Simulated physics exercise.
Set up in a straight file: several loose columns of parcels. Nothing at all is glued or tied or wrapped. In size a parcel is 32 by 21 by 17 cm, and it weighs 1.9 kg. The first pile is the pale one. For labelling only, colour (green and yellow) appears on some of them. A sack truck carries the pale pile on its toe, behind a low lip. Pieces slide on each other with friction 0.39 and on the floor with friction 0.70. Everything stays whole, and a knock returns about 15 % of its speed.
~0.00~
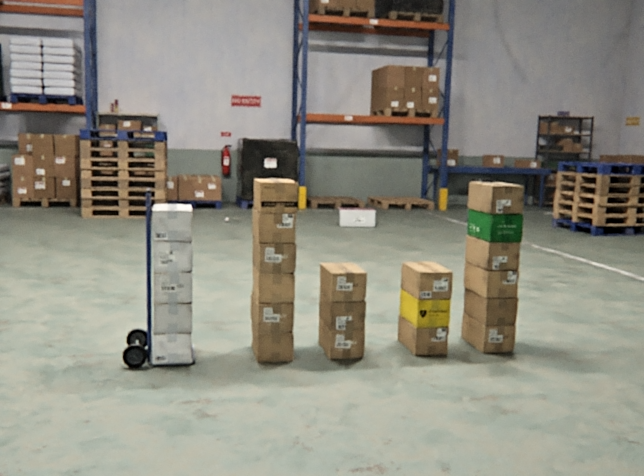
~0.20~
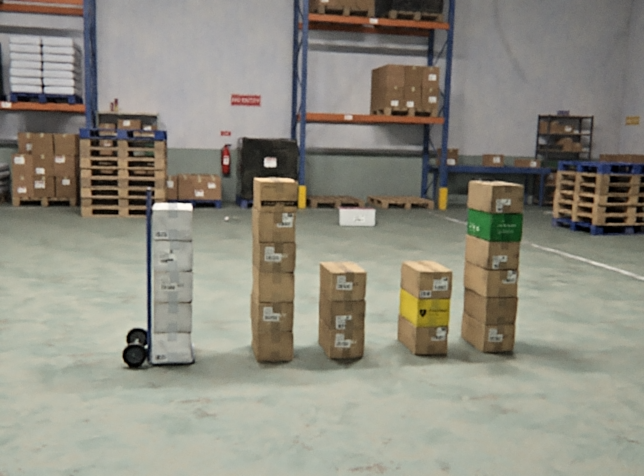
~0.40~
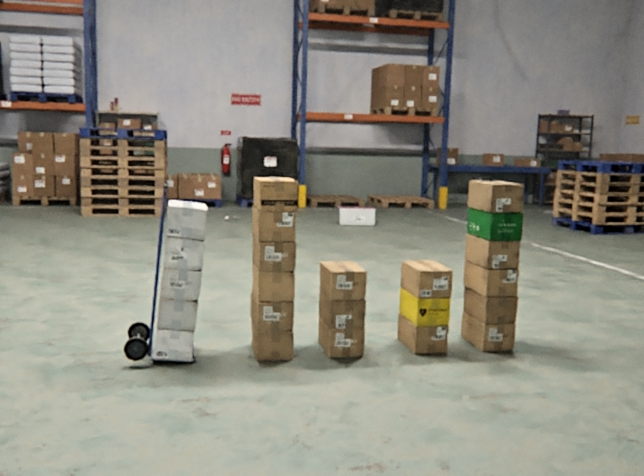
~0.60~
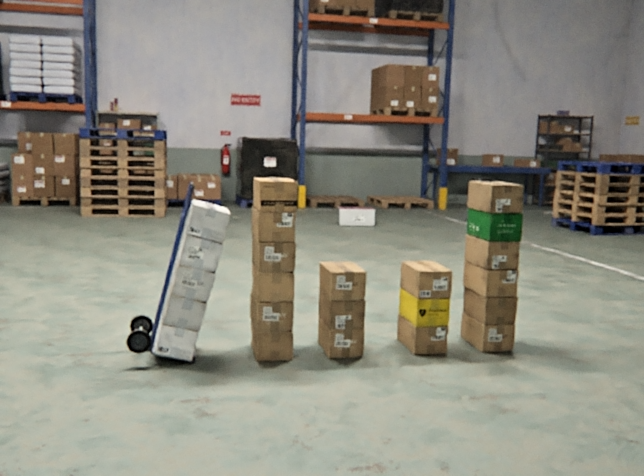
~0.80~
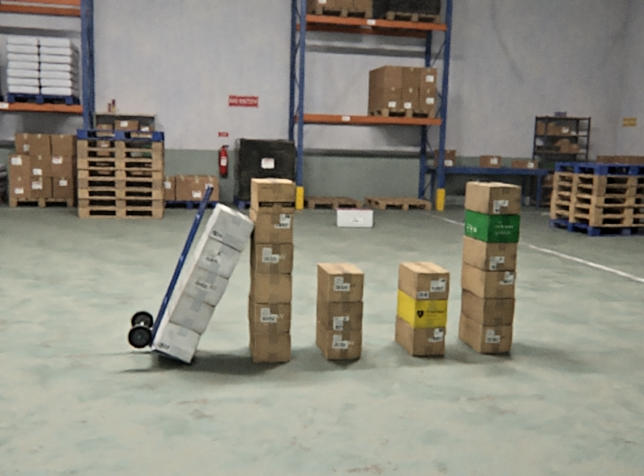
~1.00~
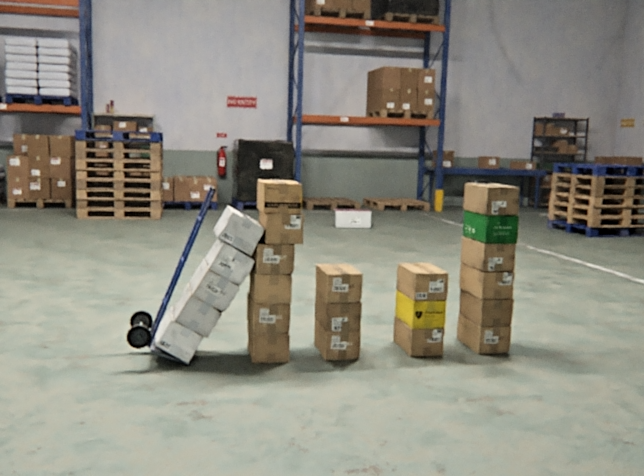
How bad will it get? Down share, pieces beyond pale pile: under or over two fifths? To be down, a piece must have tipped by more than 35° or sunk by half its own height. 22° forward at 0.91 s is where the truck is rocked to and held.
Over.
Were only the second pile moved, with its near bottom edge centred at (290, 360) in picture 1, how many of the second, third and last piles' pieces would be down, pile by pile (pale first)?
You'd end with the second pile at 6, the third at 3 and the last at 6 down.
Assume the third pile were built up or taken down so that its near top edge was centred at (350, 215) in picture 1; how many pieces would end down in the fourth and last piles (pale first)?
Result: Fourth pile 2, last pile 6.
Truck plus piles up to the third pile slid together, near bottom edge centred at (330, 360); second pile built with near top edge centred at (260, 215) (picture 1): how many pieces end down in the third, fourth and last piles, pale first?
The tally would be third 3, then fourth 0, then last 0.
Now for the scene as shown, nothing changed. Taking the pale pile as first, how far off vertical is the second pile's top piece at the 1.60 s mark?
10° from upright.
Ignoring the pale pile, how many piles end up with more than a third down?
That would be 4 of them.
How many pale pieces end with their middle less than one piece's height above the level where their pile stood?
I count 2 of the pale pieces.
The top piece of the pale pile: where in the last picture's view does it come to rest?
The top pale piece ends up roughly at (306, 279).
After 1.60 s, 5 of the pale pile down; none of the 18 other parcels down, 6 disturbed.
After 2.04 s, 5 of the pale pile down; 6 of the 18 other parcels down.
After 3.10 s, 5 of the pale pile down; 9 of the 18 other parcels down; yellow parcel leaning 30°; green parcel leaning 15°.
After 3.64 s, 5 of the pale pile down; 17 of the 18 other parcels down; yellow parcel leaning 72°, 13 cm lower; green parcel leaning 68°, 53 cm lower.
At rest (4.8 s), 5 of the pale pile down; 17 of the 18 other parcels down; green parcel on its side; yellow parcel leaning 72°, 13 cm lower. That is 94 per cent. As the last picture would show them, middles, green parcel near (618, 325), yellow parcel near (455, 327).
